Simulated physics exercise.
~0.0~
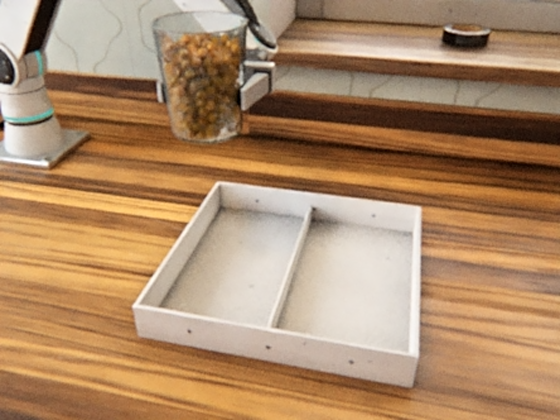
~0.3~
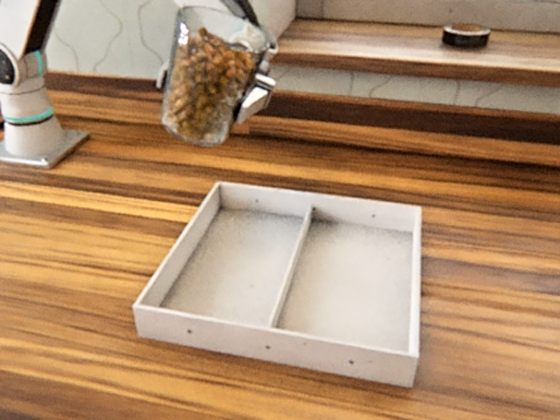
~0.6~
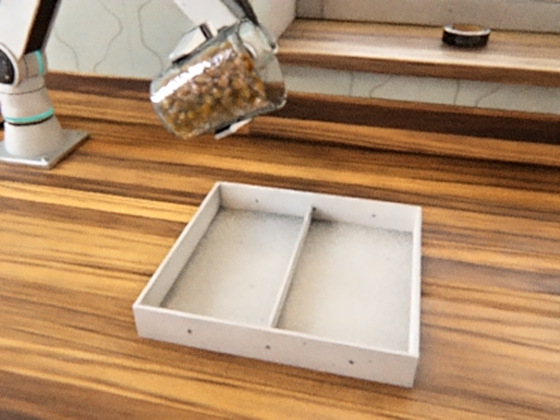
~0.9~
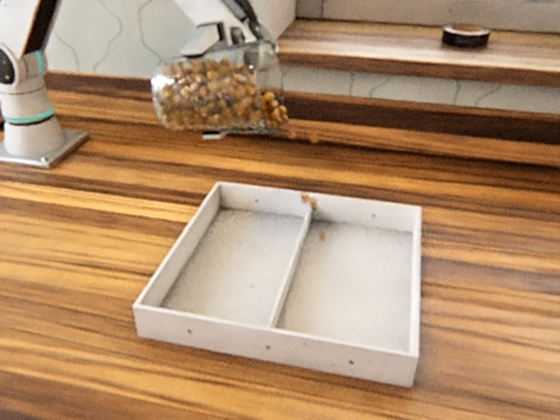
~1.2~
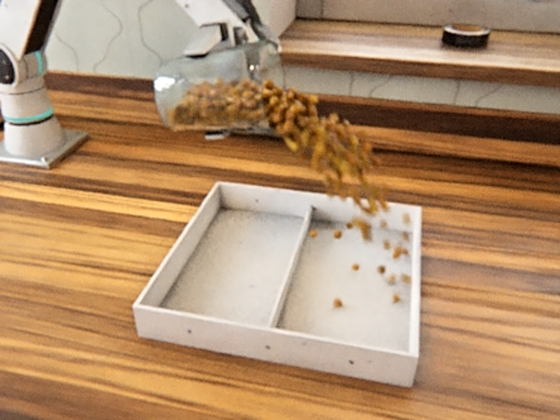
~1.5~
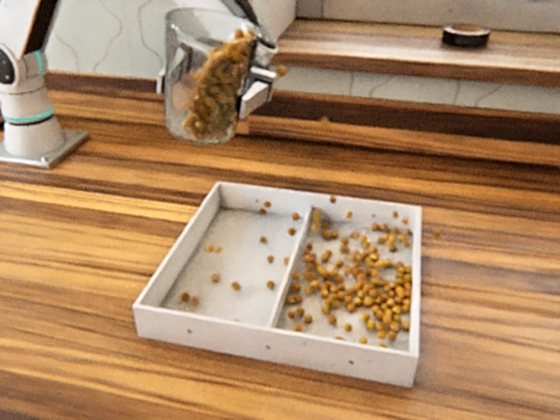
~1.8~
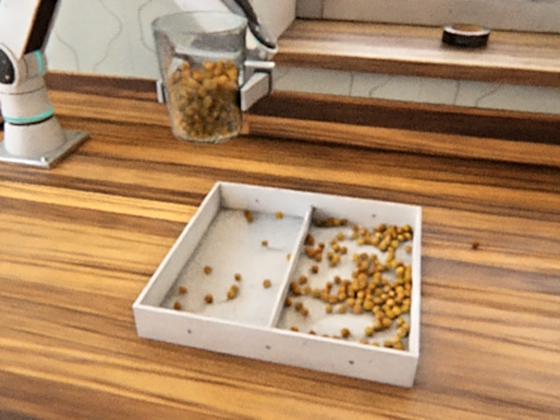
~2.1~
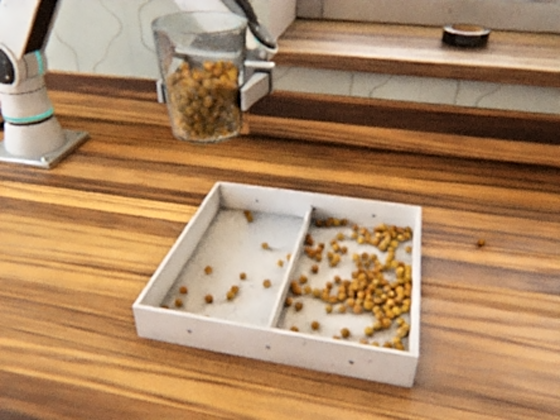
The video shows a robotic gripper tipping a clear tumbler of brownish-yellow beads over a divided white tray on a wooden surface. Beads spill mostly into the right section, some landing left and one outside, before the tumbler returns upright, still partly full.
